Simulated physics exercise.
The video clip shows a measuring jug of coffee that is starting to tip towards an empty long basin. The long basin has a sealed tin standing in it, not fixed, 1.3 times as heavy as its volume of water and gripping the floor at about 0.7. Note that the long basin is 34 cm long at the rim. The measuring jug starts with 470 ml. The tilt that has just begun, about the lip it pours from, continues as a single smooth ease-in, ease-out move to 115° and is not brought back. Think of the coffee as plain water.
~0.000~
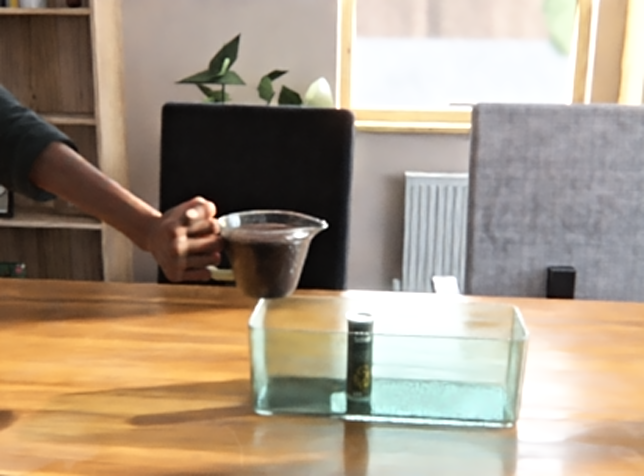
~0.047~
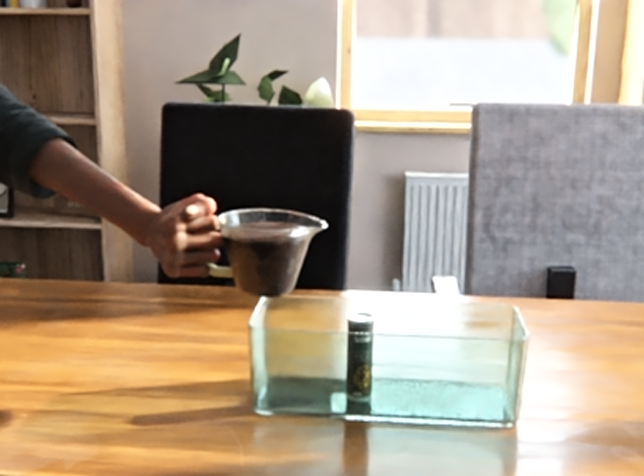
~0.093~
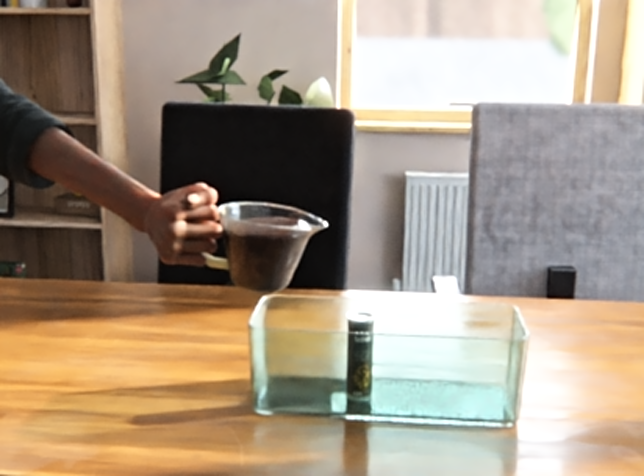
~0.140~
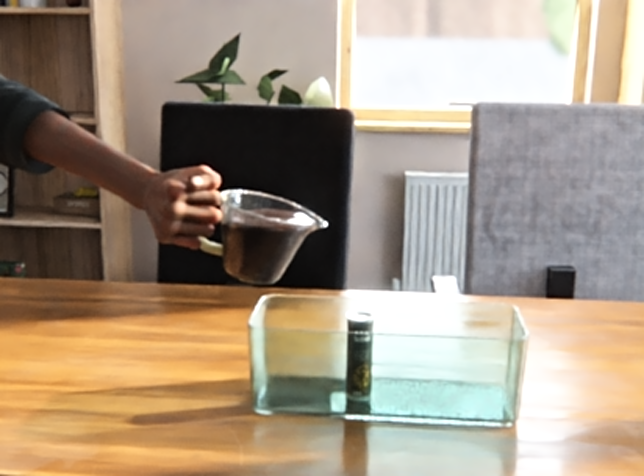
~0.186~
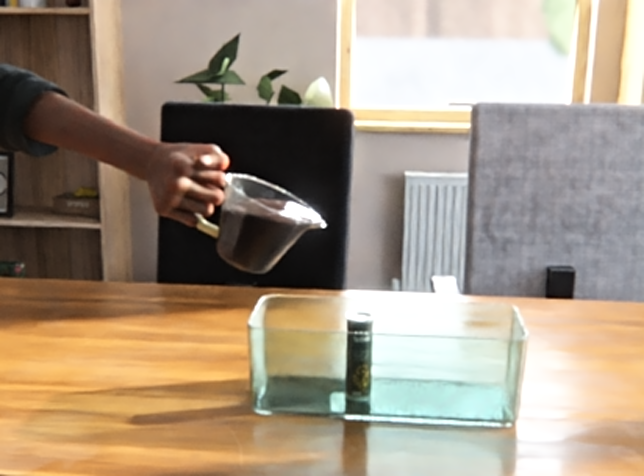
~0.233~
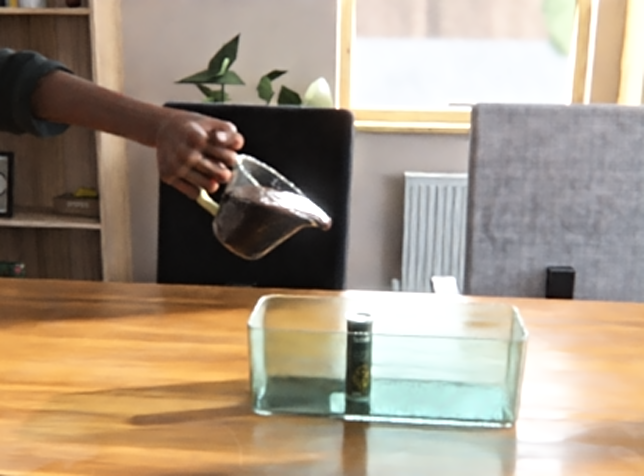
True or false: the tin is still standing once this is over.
True.
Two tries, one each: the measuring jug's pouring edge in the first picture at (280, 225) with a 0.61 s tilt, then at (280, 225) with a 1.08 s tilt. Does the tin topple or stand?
In the first try it comes down; in the second it comes down.
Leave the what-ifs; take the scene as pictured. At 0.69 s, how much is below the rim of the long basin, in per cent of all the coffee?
About 94 %.
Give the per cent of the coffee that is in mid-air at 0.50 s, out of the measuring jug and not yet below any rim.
Around 52 in a hundred.
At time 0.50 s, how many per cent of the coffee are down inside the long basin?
Estimate - around 14 in a hundred parts.
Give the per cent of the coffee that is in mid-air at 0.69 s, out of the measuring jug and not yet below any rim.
Near 6 percent.
After 0.50 s the tilt is 105° and 33 per cent is still to pour; the tin stands where it began.
After 0.69 s the tilt is 115° and 0 per cent is still to pour; the tin stands where it began.
After 0.89 s the tilt is 115° and 0 per cent is still to pour; the tin stands where it began.
After 1.11 s the tilt is 115° and 0 per cent is still to pour; the tin stands where it began.
In the end the tin stands where it began.
